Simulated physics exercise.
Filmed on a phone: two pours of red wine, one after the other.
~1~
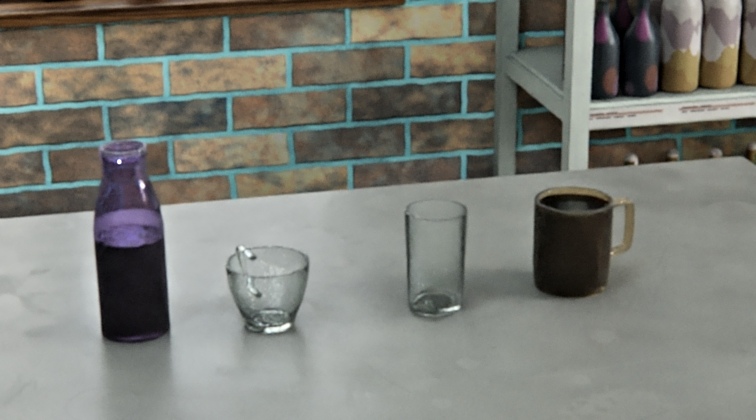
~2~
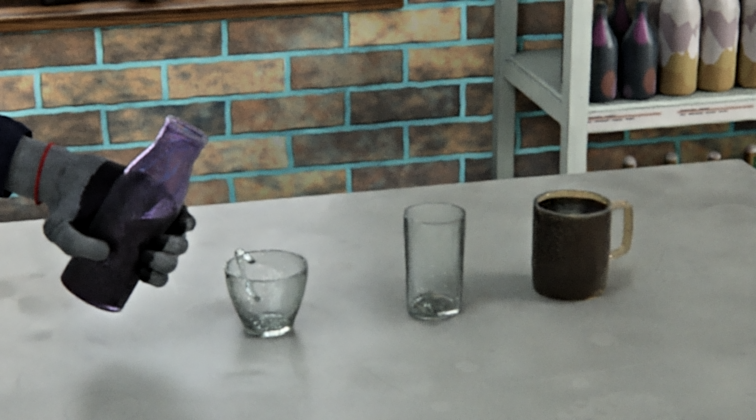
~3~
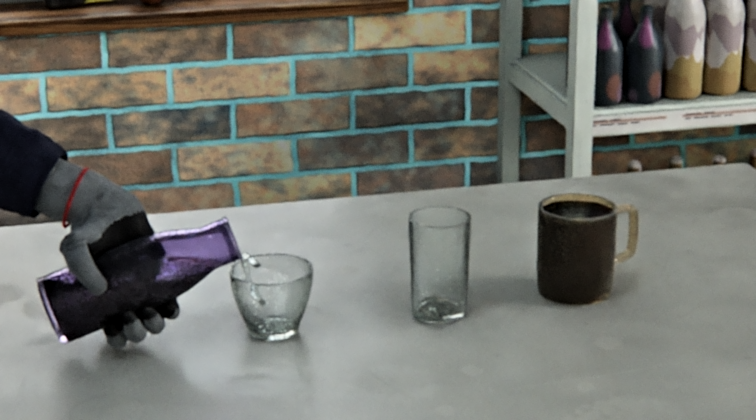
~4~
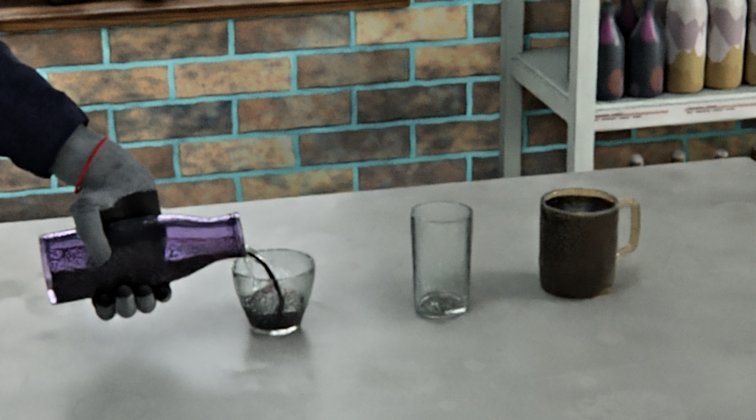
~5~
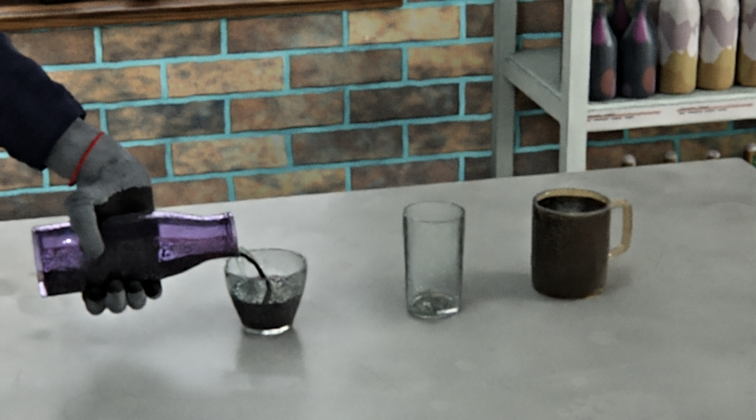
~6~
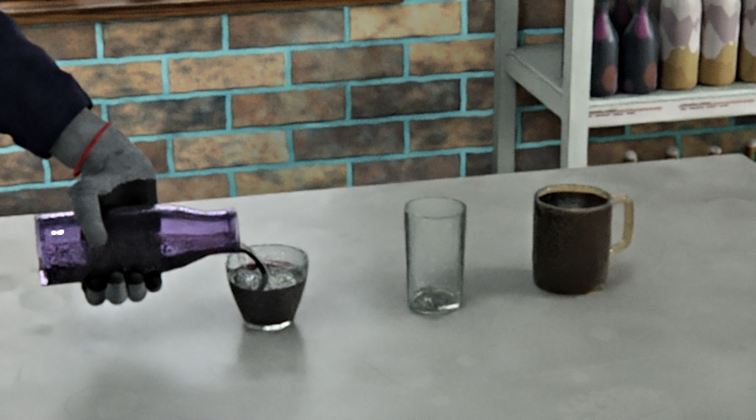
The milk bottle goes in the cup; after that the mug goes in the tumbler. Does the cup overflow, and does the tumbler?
The cup runs over; the tumbler runs over.
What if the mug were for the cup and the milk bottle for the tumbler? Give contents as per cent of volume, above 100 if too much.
Roughly 170 per cent, then 130 per cent.
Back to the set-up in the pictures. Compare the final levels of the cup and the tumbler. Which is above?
The tumbler.
Shortly, the cup is full to the brim.
Then, the cup is full to the brim, some went over its rim.
At the finish, the cup is full to the brim, some went over its rim; the tumbler is full to the brim, some went over its rim.
